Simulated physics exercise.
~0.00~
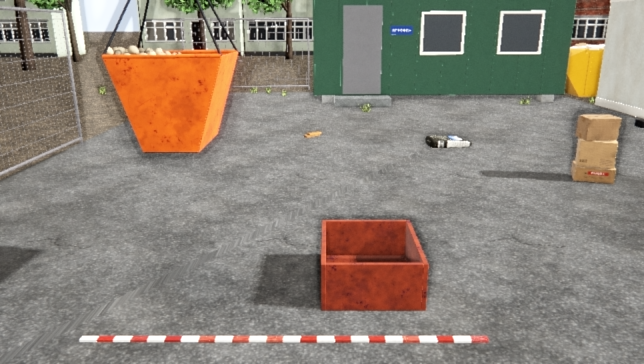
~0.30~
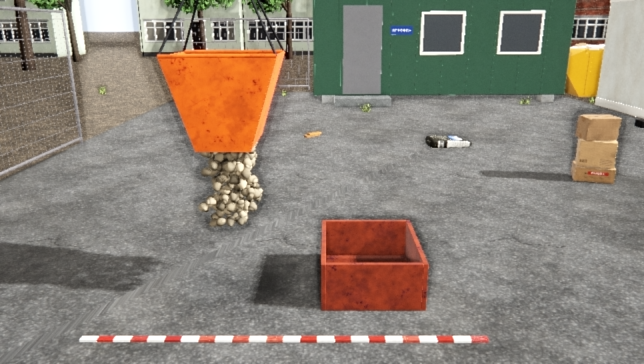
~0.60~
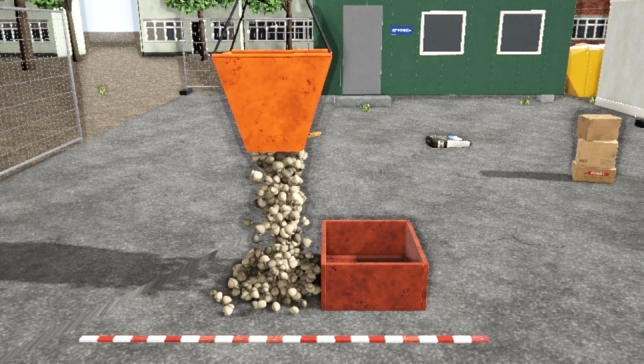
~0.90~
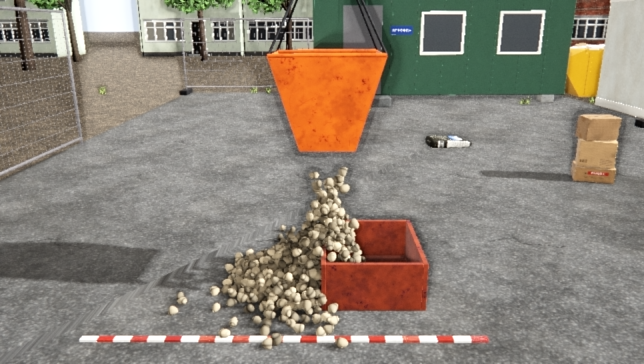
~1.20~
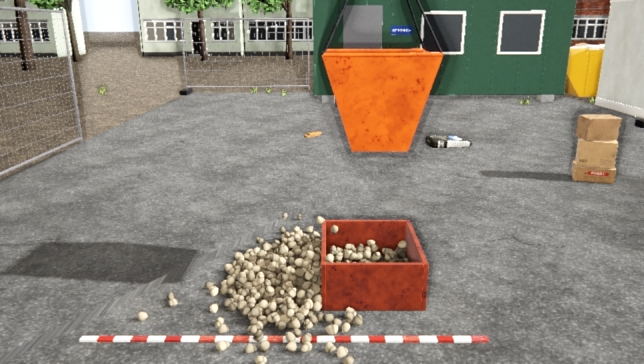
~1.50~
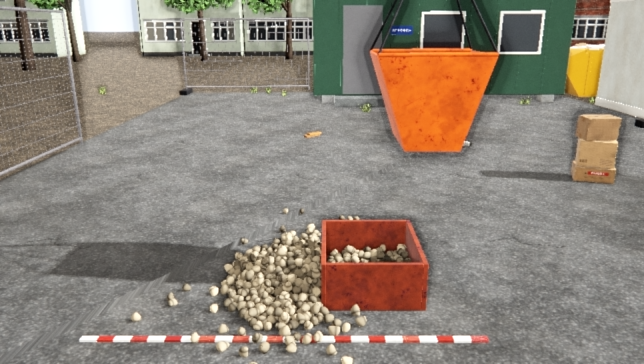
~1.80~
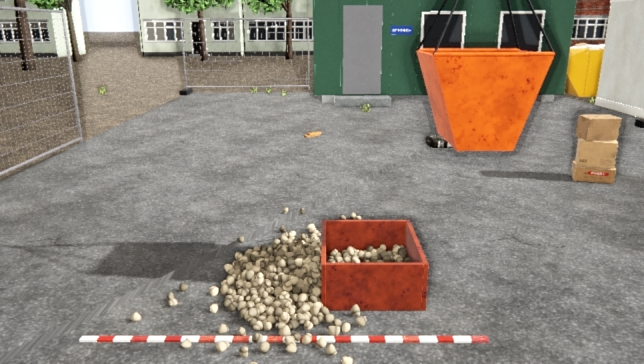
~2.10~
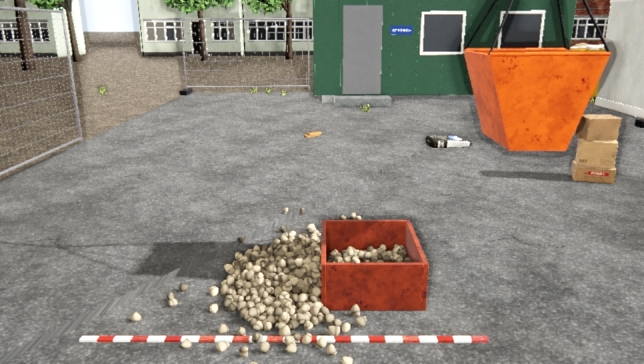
On a grey paved yard seen from the side, an orange skip full of pale rounded stones hangs at the upper left, before a fence and a green cabin. An open reddish bin stands near the centre behind a red-and-white striped staff, with stacked boxes at the right. The skip travels right as stones pour from its bottom, landing first on the ground and heaping against the bin's left side. As it passes over, some drop into the bin, and it empties. The skip carries on right, leaving most stones left of the bin, a smaller share inside and a few beside it.
